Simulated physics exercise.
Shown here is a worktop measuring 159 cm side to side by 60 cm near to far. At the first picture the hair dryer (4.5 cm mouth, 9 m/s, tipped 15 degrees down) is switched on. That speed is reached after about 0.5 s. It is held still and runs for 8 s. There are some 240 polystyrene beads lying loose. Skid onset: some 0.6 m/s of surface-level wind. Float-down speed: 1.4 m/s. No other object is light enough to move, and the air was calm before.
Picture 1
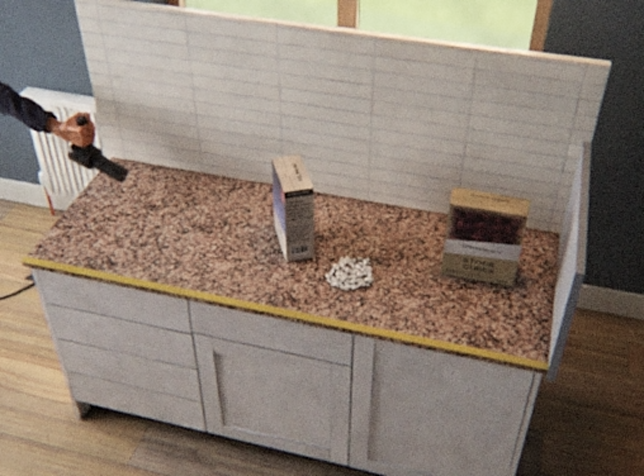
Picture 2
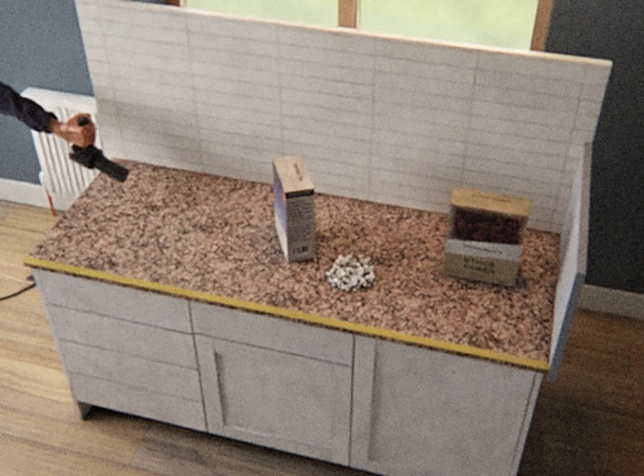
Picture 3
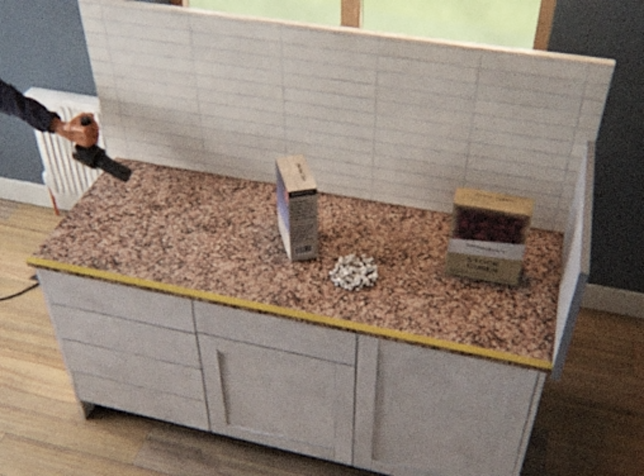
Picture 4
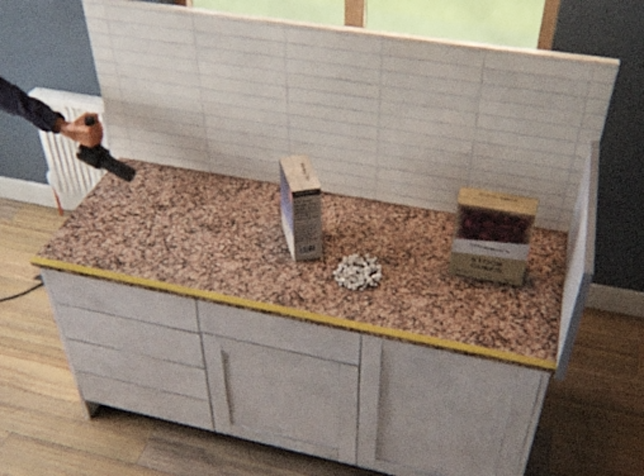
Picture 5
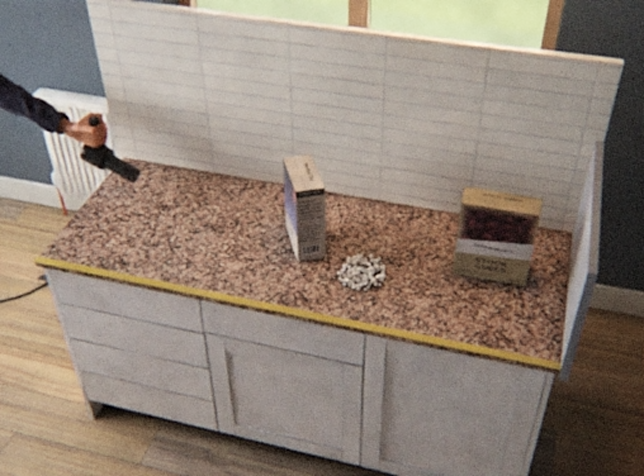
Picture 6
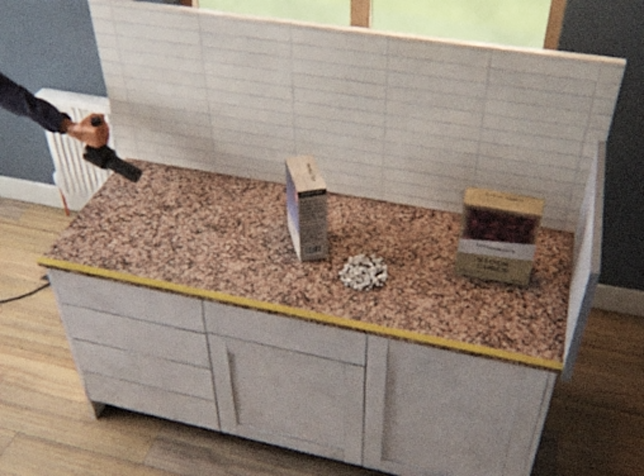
To begin with, a hand at the left points a dark hair dryer down toward a speckled worktop holding two cartons and a loose pile of pale beads. The view then drifts slightly, shifting everything a little to the right, while the beads and cartons stay put on the worktop.
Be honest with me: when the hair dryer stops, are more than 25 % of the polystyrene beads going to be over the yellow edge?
My guess is the quarter mark is never passed at that edge.
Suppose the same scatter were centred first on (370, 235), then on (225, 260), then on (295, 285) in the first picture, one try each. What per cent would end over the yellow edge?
About 10, 100 and 90 in a hundred, in that order.
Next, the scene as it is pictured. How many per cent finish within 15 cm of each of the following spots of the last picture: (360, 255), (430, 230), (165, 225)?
Roughly 90 %, 0 % and 0 %, in that order.
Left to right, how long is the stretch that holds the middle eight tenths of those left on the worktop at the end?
The middle group spans some 10 cm.
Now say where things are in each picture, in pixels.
In the first frame, the middle of the polystyrene beads is near (354, 275), none has stirred yet and the mouth of the hair dryer is at (124, 176).
In the second frame, the middle of the polystyrene beads is near (354, 275), none has stirred yet and the yellow edge is centred on (267, 312).
In the third frame, the middle of the polystyrene beads is near (357, 275), none has stirred yet, the top of a carton is at (296, 172) and the top of a carton is at (494, 200).
In the fourth frame, the middle of the polystyrene beads is near (361, 275) and none has stirred yet.
In the fifth frame, the middle of the polystyrene beads is near (365, 275) and none has stirred yet.
In the sixth frame, the middle of the polystyrene beads is near (367, 275) and none has stirred yet.
Then, 1.2 s after the last picture the count stands so, 0 % are over the yellow edge; the middle of those still in play is near (365, 271).
Then, 2.1 s after the last picture the count stands so, 1 % are over the yellow edge; the middle of those still in play is near (365, 271).
Then, 4.0 s after the last picture the count stands so, 1 % are over the yellow edge; the middle of those still in play is near (365, 271).
Then, 7.6 s after the last picture, at the end, 2 % are over the yellow edge; the middle of those still in play is near (365, 271).
